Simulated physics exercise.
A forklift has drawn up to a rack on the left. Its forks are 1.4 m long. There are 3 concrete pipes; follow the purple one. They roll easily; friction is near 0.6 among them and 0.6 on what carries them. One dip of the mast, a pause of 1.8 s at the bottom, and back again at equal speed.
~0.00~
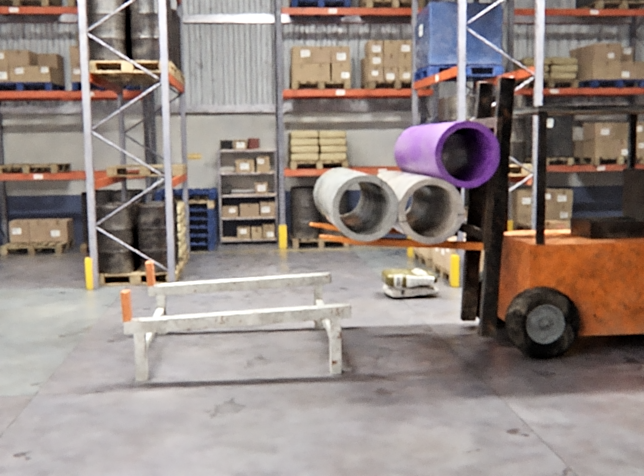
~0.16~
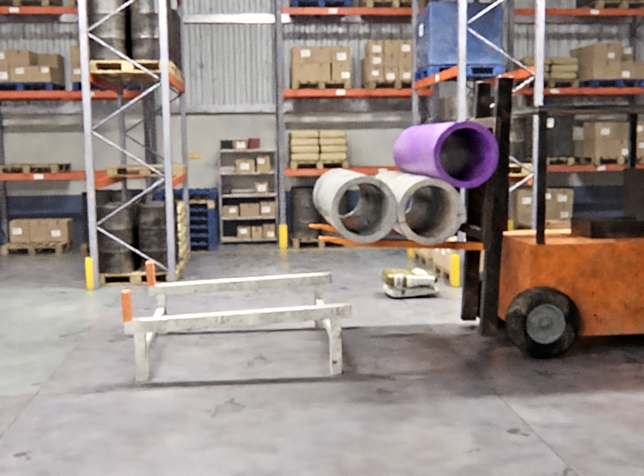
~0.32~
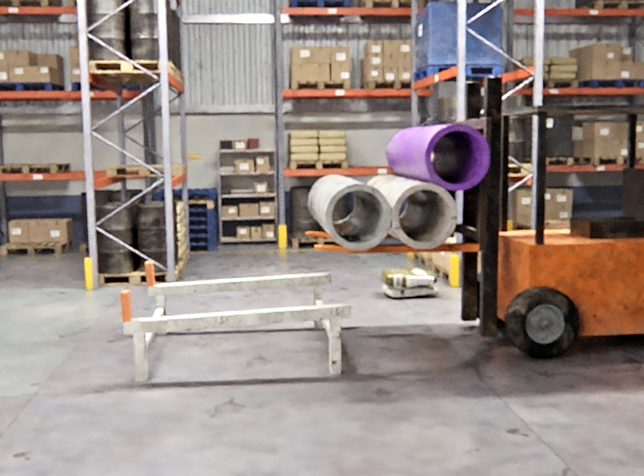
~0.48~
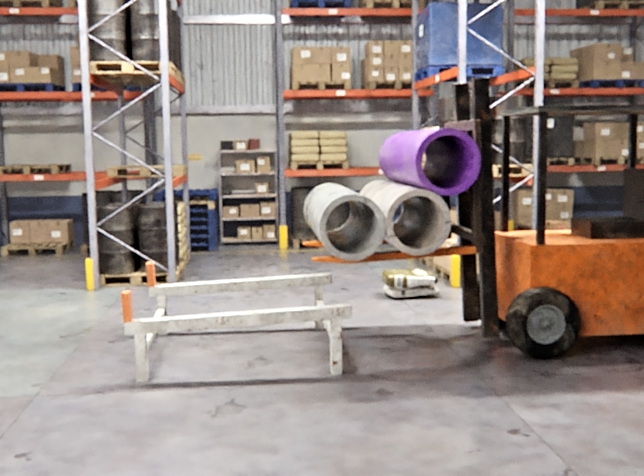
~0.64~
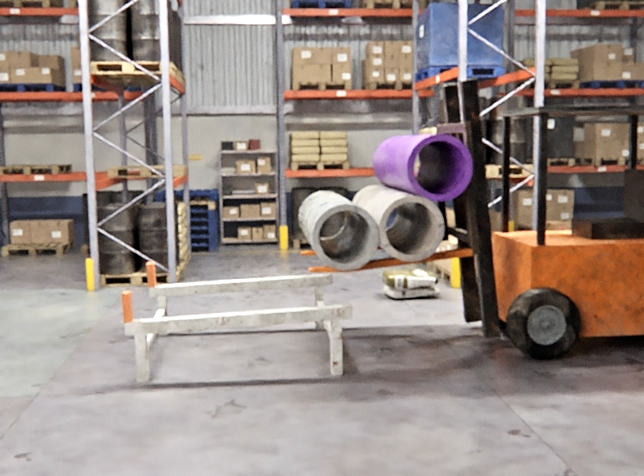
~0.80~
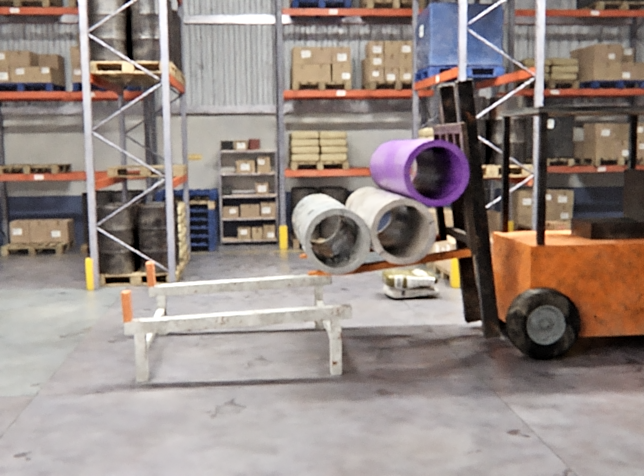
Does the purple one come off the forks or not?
Purple leaves the forks.
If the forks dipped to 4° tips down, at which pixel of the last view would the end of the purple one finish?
Near (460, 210).
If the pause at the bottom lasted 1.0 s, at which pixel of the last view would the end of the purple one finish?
Around (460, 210).
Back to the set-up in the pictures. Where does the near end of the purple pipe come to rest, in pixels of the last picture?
Around (291, 249).
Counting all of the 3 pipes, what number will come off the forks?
The count is 3.
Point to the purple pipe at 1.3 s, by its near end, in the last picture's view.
Around (443, 224).
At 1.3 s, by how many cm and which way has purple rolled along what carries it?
Purple 0 left.
After 1.3 s, purple is on the forks, 110 cm from the tips, rolling left; 1 of 3 has left the forks.
After 2.0 s, purple is on the forks, 95 cm from the tips, rolling left; 2 of 3 have left the forks.
After 2.7 s, purple is on the forks, 60 cm from the tips, rolling left; 2 of 3 have left the forks.
After 3.5 s, purple is on the rack, 145 cm from the rack's far end, rolling left; 3 of 3 have left the forks.
At rest (4.1 s), purple is up on others, 130 cm from the rack's far end; 3 of 3 have left the forks.
